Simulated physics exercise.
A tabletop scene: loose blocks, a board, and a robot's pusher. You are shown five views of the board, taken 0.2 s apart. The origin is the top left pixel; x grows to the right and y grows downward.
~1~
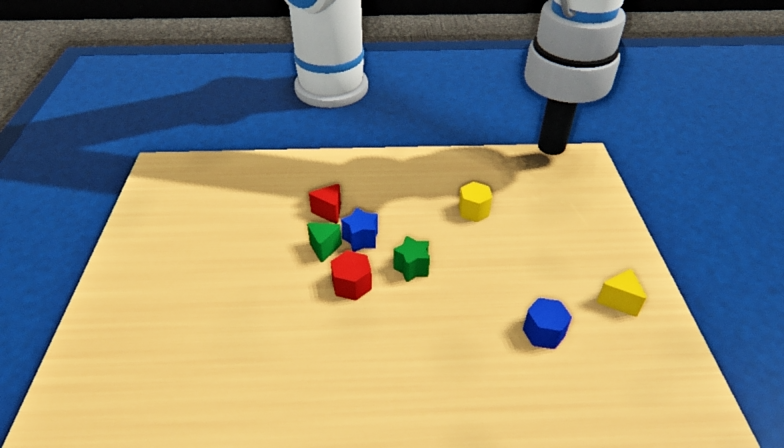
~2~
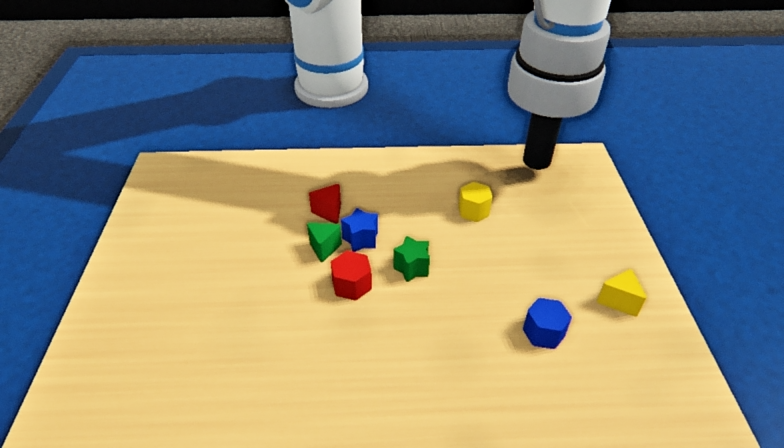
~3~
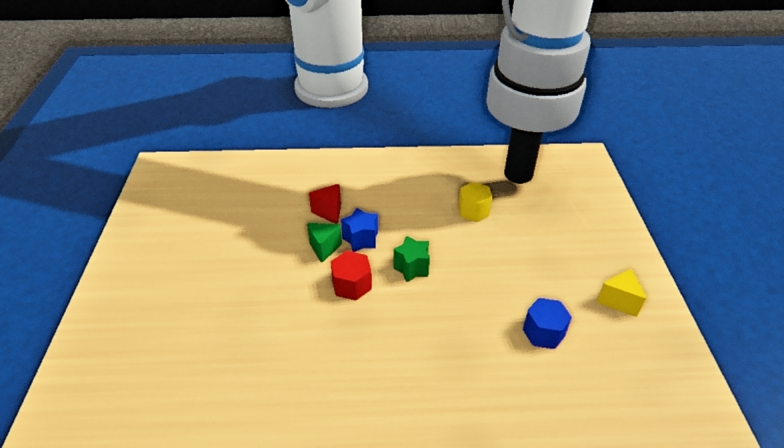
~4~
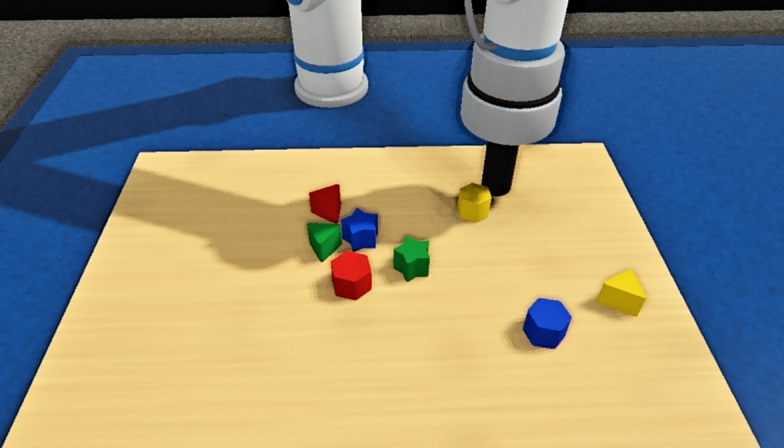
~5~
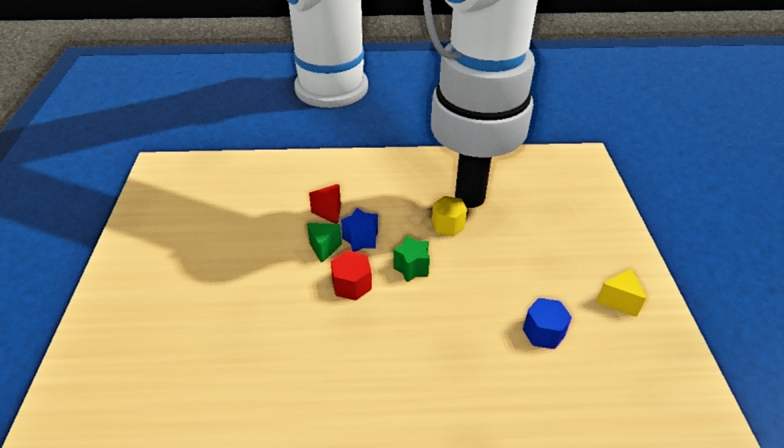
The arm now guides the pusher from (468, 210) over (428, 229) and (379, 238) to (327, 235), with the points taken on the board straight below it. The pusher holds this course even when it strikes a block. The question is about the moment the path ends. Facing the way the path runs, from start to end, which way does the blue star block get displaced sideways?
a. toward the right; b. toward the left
Correct choice: A.
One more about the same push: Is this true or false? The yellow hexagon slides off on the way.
My answer: True.
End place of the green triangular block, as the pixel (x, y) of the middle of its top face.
Around (286, 239).
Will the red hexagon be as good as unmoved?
Yes - that is the case.
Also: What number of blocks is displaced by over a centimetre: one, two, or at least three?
Here I'd predict at least three blocks moving more than 1 cm.
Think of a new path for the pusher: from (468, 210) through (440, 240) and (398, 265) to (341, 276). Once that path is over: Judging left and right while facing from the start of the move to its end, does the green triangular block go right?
I'd say yes.
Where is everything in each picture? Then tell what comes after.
The first frame shows pusher tip (551, 148); block tops, green triangular block (322, 230); red hexagon (351, 265); blue star block (361, 220); green star block (413, 249); yellow hexagon (476, 192).
The second frame shows pusher (537, 162); blocks unchanged.
The third frame shows pusher (518, 176); blocks unchanged.
The fourth frame shows pusher (496, 188); blocks unchanged.
The fifth frame shows pusher (470, 199); green triangular block (322, 230); red hexagon (351, 265); blue star block (361, 220); green star block (413, 249); yellow hexagon (450, 206).
What follows on the original path. One third of the way, pusher (429, 219); green star block (412, 253), turned 10° anticlockwise; yellow hexagon (414, 230), turned 30° anticlockwise.
Two thirds of the way, pusher (378, 227); green triangular block (317, 232); blue star block (347, 221); green star block (410, 260), turned 45° anticlockwise; yellow hexagon (388, 241), turned 85° anticlockwise.
At the end, pusher (326, 224); green triangular block (286, 239), turned 95° anticlockwise; red hexagon in place; blue star block (294, 217); green star block (410, 260), turned 45° anticlockwise; yellow hexagon (388, 241), turned 85° anticlockwise.
